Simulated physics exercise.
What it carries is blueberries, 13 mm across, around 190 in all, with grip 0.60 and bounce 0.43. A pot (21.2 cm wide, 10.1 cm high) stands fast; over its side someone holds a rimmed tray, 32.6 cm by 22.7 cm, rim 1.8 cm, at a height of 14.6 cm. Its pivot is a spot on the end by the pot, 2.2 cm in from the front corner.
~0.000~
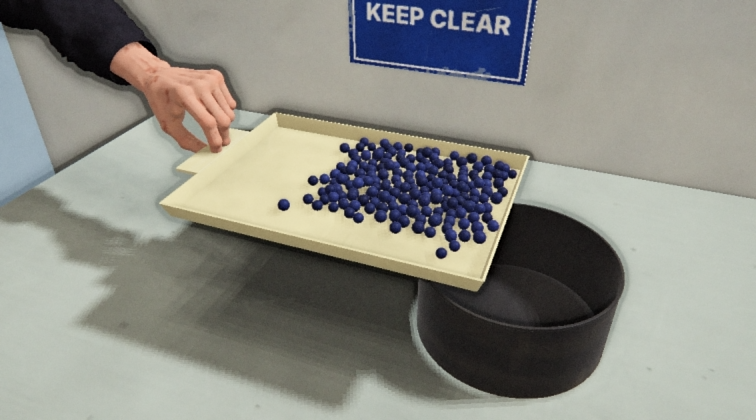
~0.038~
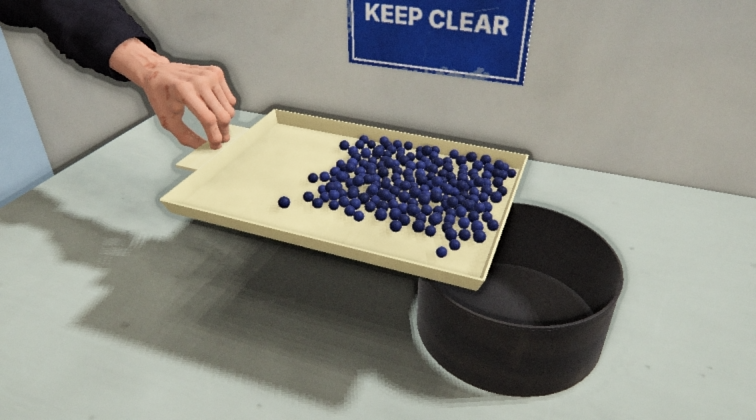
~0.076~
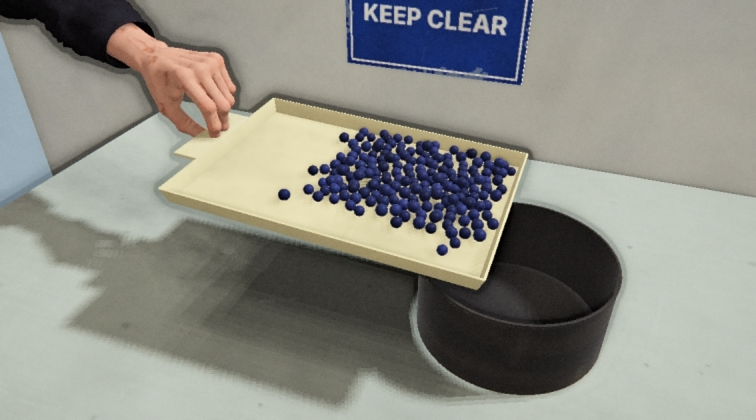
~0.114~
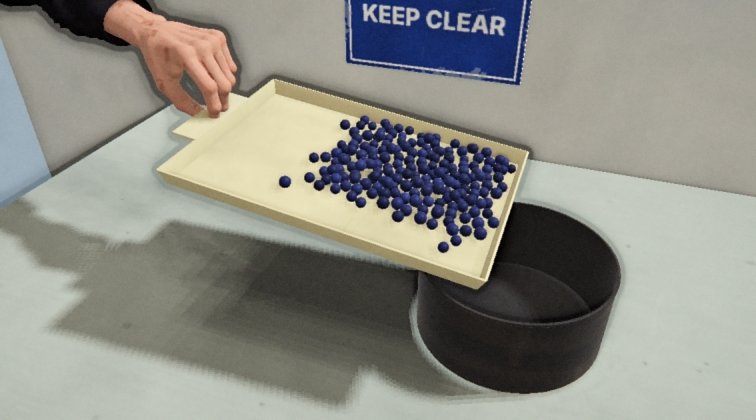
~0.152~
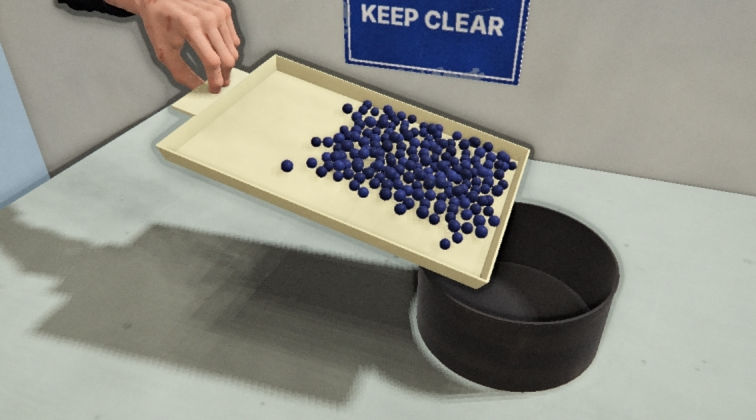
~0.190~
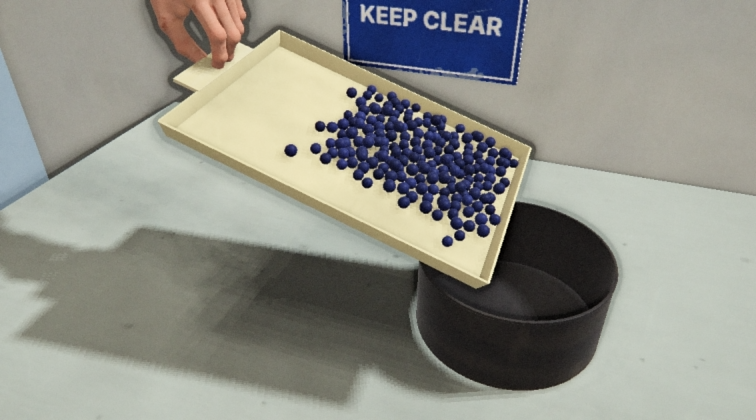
The footage shows a hand raising the left end of a cream rimmed tray, steepening its slope toward a dark round pot at the right, while the many small dark blue balls stay clustered on its surface.
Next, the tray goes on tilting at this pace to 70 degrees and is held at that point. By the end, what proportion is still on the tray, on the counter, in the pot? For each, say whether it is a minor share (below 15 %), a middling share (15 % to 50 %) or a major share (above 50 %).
At the end, left on the tray: I'd expect a modest amount; counter: I'd expect a modest amount; pot: I'd expect a modest amount.
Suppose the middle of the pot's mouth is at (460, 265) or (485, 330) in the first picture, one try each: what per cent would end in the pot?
Roughly 20 per cent, then 45 per cent.
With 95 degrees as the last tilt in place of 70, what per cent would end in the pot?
Near 65 %, then.
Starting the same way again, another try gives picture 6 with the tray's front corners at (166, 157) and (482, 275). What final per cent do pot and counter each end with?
The pot gets 35 and the counter 40.
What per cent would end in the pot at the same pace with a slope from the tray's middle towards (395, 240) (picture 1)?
Around 5 percent of them.
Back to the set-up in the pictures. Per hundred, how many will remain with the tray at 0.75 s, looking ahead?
50 %, give or take.
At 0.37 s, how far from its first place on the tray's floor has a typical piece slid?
Displacement on the tray: Roughly 2 cm.
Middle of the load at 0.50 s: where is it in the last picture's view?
Near (500, 162).
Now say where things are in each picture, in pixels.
Tray tilt 0 degrees, front corners at (168, 201) and (478, 275); middle of the pieces at (413, 189); pot at (519, 257), in the first picture.
Tray tilt 1 degrees, front corners at (168, 198) and (479, 274); middle of the pieces at (413, 187), in the second picture.
Tray tilt 4 degrees, front corners at (167, 187) and (480, 274), lowest corner right front; middle of the pieces at (414, 183), in the third picture.
Tray tilt 8 degrees, front corners at (166, 168) and (481, 274), lowest corner right front; middle of the pieces at (415, 176), in the fourth picture.
Tray tilt 13 degrees, front corners at (165, 144) and (483, 275), lowest corner right front; middle of the pieces at (417, 168), in the fifth picture.
Tray tilt 19 degrees, front corners at (167, 121) and (484, 276), lowest corner right front; middle of the pieces at (421, 160); pot at (516, 253). Its pace works out near 145 degrees a second, in the sixth picture.
After 0.37 s, tilt 45 degrees; the tray holds 100 %, the pot 0 %.
After 0.50 s, tilt 64 degrees; the tray holds 100 %, the pot 0 %.
After 0.75 s, tilt 70 degrees; the tray holds 50 %, the pot 25 %.
By 1.6 s all is still; tray 30 %, counter 25 %, pot 45 %.
